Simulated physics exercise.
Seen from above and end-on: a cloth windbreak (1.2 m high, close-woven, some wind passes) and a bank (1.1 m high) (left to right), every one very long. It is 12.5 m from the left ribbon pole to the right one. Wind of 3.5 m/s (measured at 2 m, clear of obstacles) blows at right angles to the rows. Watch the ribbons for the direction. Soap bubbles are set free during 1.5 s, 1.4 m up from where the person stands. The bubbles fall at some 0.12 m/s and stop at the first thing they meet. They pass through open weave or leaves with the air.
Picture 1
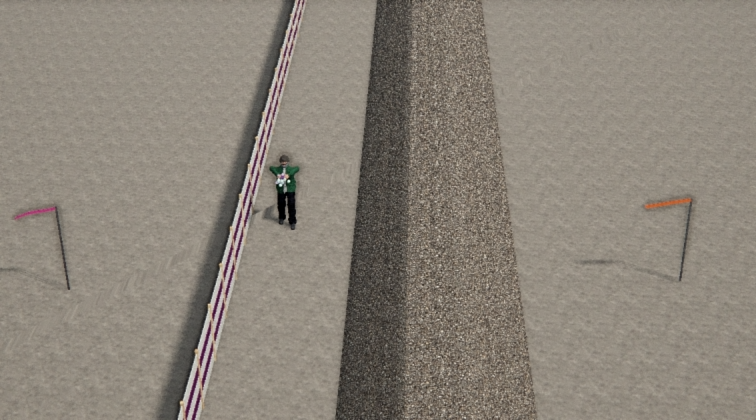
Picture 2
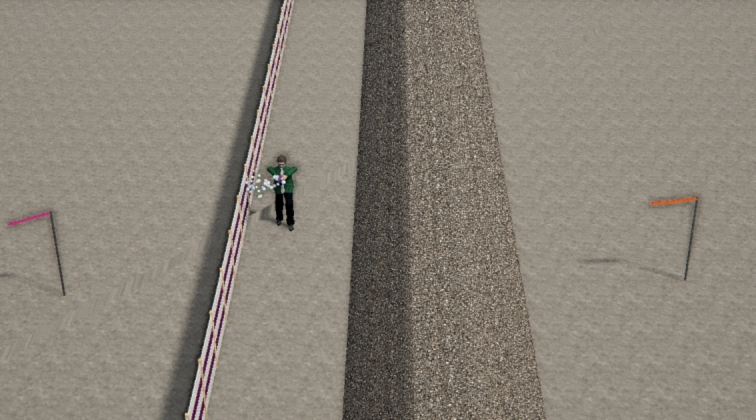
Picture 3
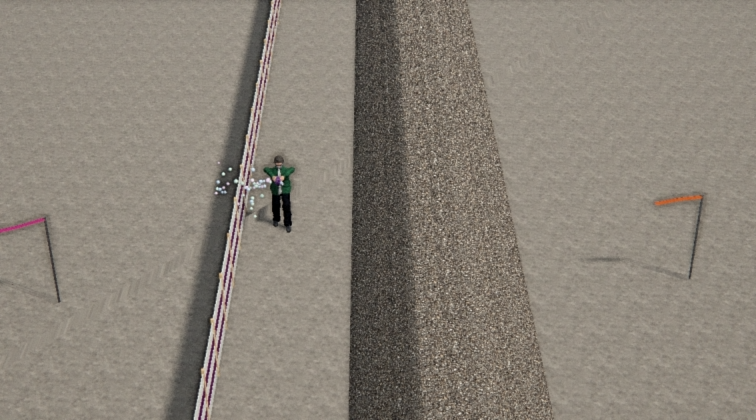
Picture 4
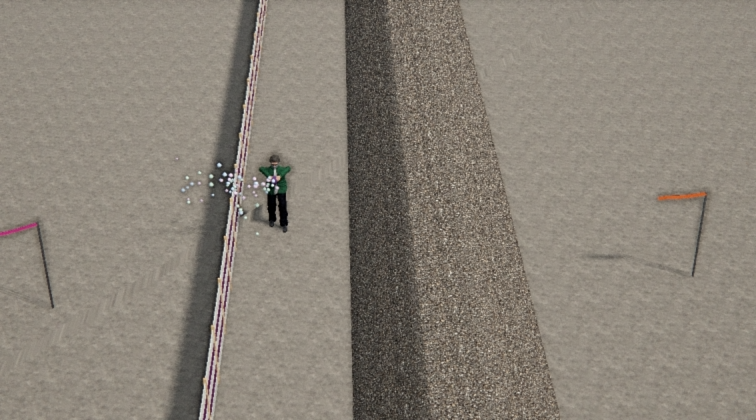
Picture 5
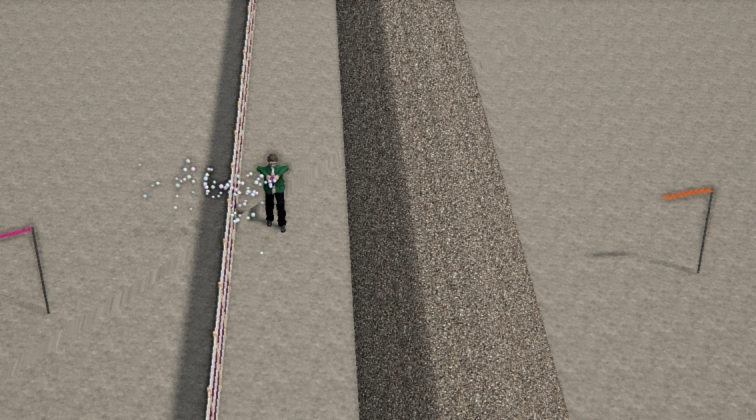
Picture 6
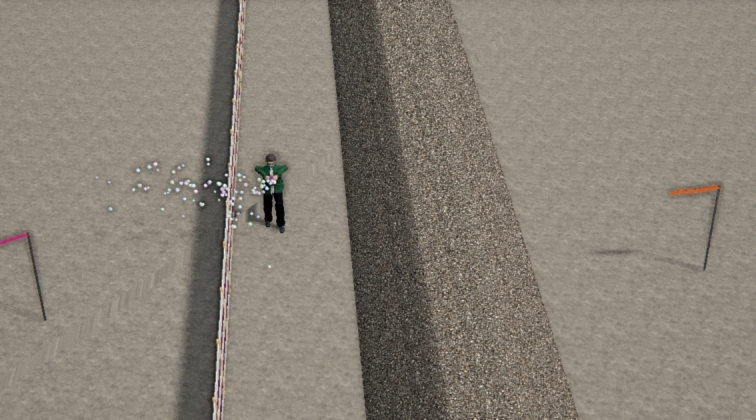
The footage shows, from above, a green-topped figure between a long windbreak and a bank, releasing bubbles that drift left across the windbreak and spread out, while pink and orange ribbons stream left and the view slowly shifts.
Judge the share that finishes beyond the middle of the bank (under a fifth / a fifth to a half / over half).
The share that finishes beyond it is less than a fifth.
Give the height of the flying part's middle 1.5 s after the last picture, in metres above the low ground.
About 1.0 m.
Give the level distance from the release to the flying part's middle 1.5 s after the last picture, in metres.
Roughly 3.0 m.
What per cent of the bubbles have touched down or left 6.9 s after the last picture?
Some 45 per cent.
Then, 1.5 s after the last picture, 0 % is beyond the bank; 4 % has touched down or left; the middle of what still flies is 1.1 m above the low ground, near (110, 204).
Then, 3.0 s after the last picture, 0 % is beyond the bank; 12 % has touched down or left.
Then, 6.9 s after the last picture, 0 % is beyond the bank; 44 % has touched down or left.
Then, 19.0 s after the last picture, 0 % is beyond the bank; 98 % has touched down or left.
Then, 44.0 s after the last picture, 0 % is beyond the bank; 100 % has touched down or left.
